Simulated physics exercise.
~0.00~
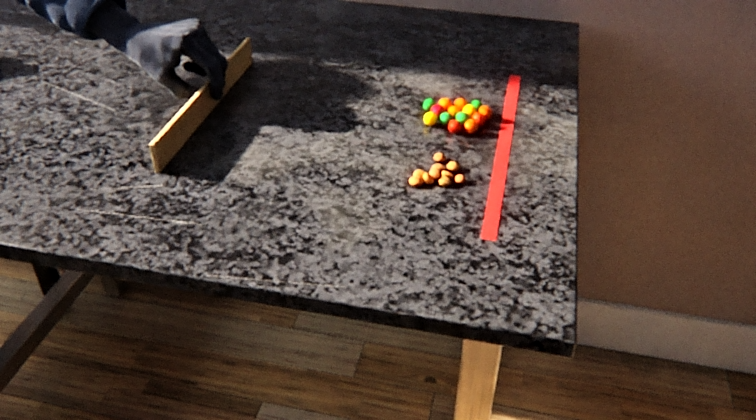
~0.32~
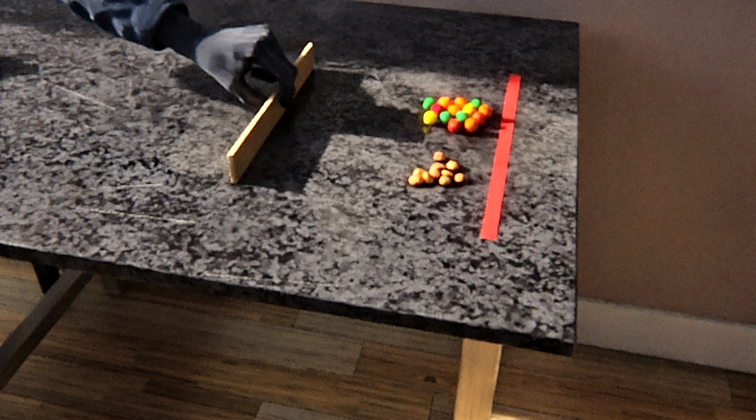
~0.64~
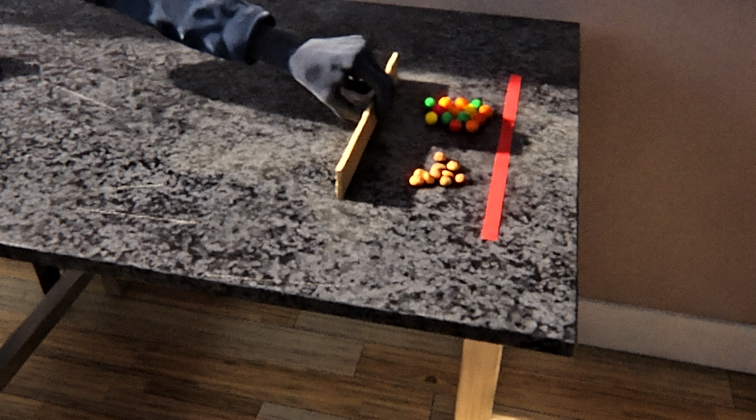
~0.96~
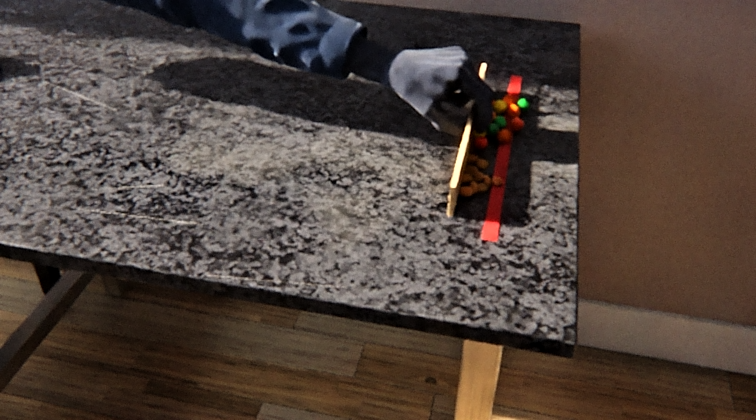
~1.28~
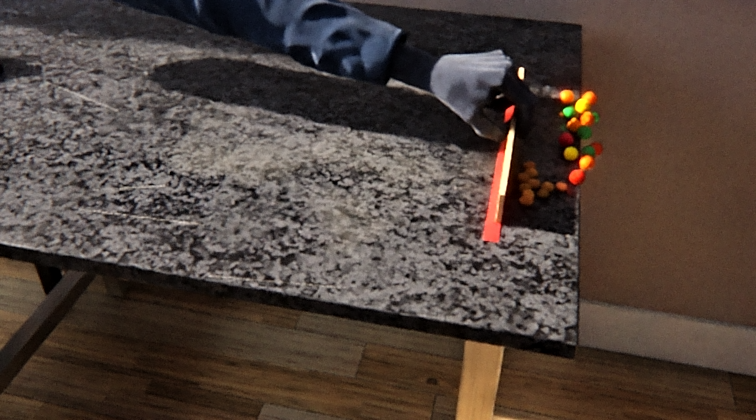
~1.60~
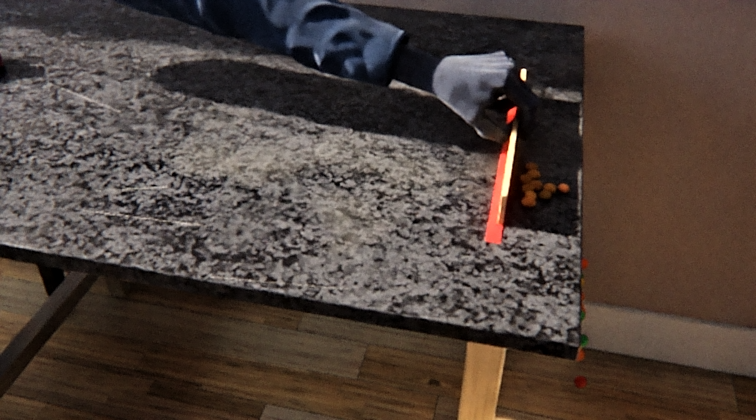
The clip opens on a speckled dark tabletop where a gloved hand holds a strip of card upright, left of two small clusters, a multicoloured one farther away and an orange one nearer. The hand slides the card rightward across the bare surface while both clusters lie still. The card then reaches them and sweeps them together over the red tape. It stops at the tape as the loose pieces roll on towards the table's end. The colourful pieces spill over the edge and drop towards the floor, while the orange ones stay on the tabletop, just short of the edge.
